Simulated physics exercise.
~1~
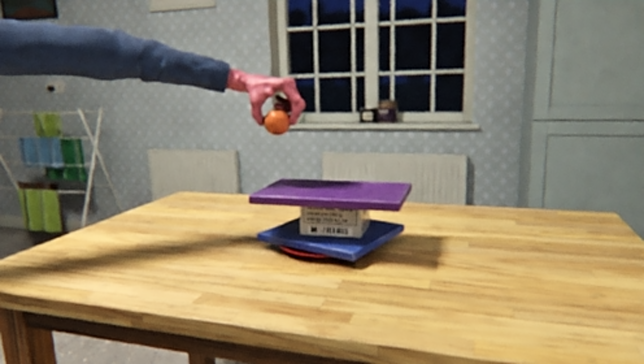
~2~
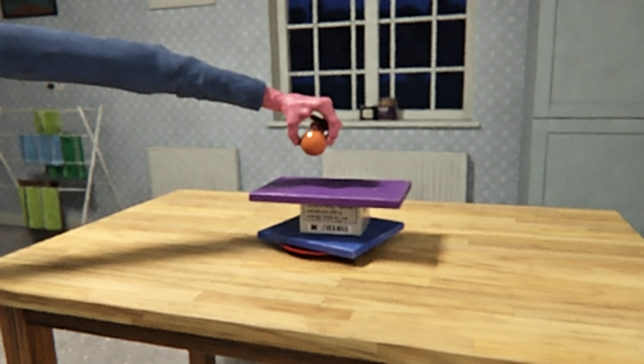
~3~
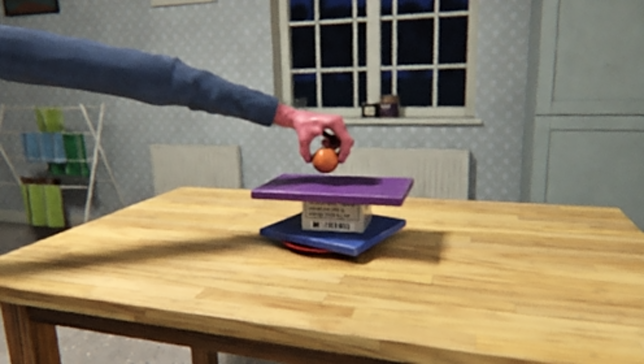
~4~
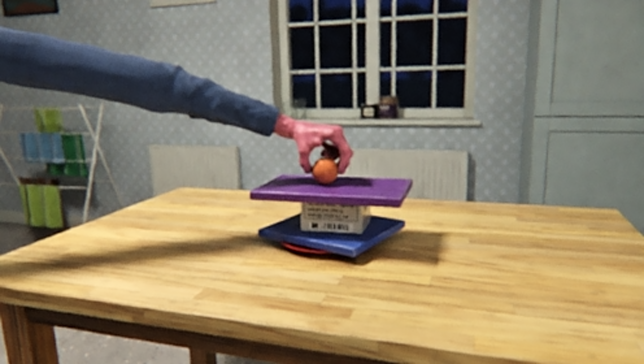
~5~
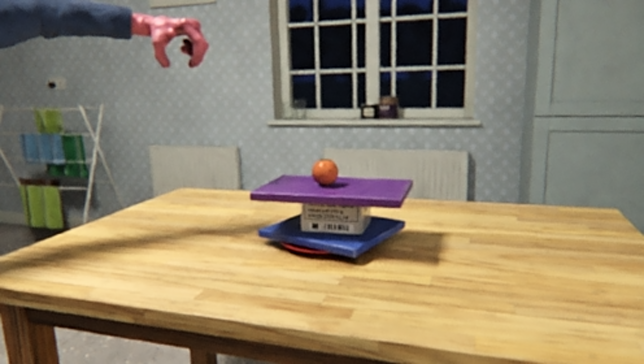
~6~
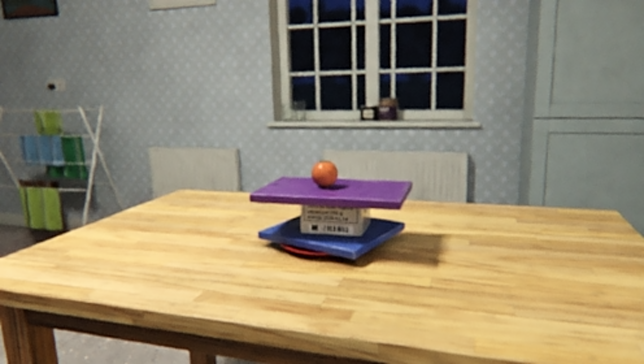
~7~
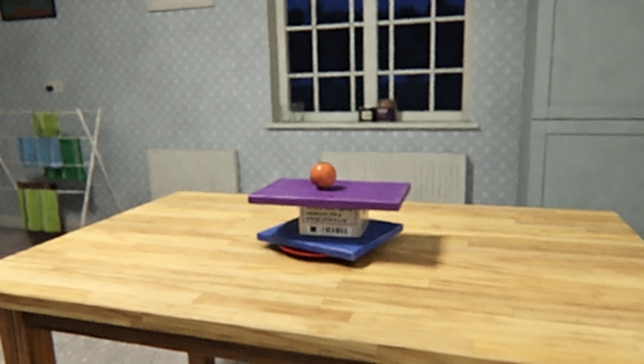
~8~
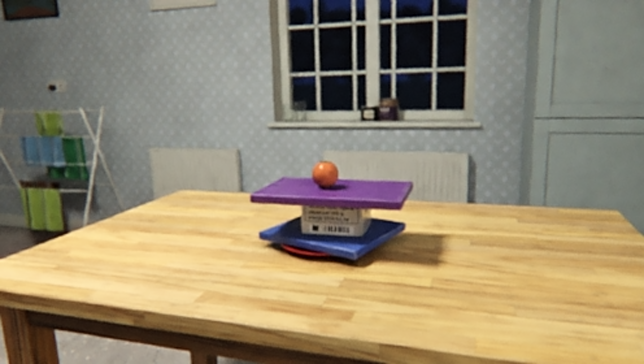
A hand sets an orange tomato on a stacked purple tray, withdraws, and everything stays balanced.
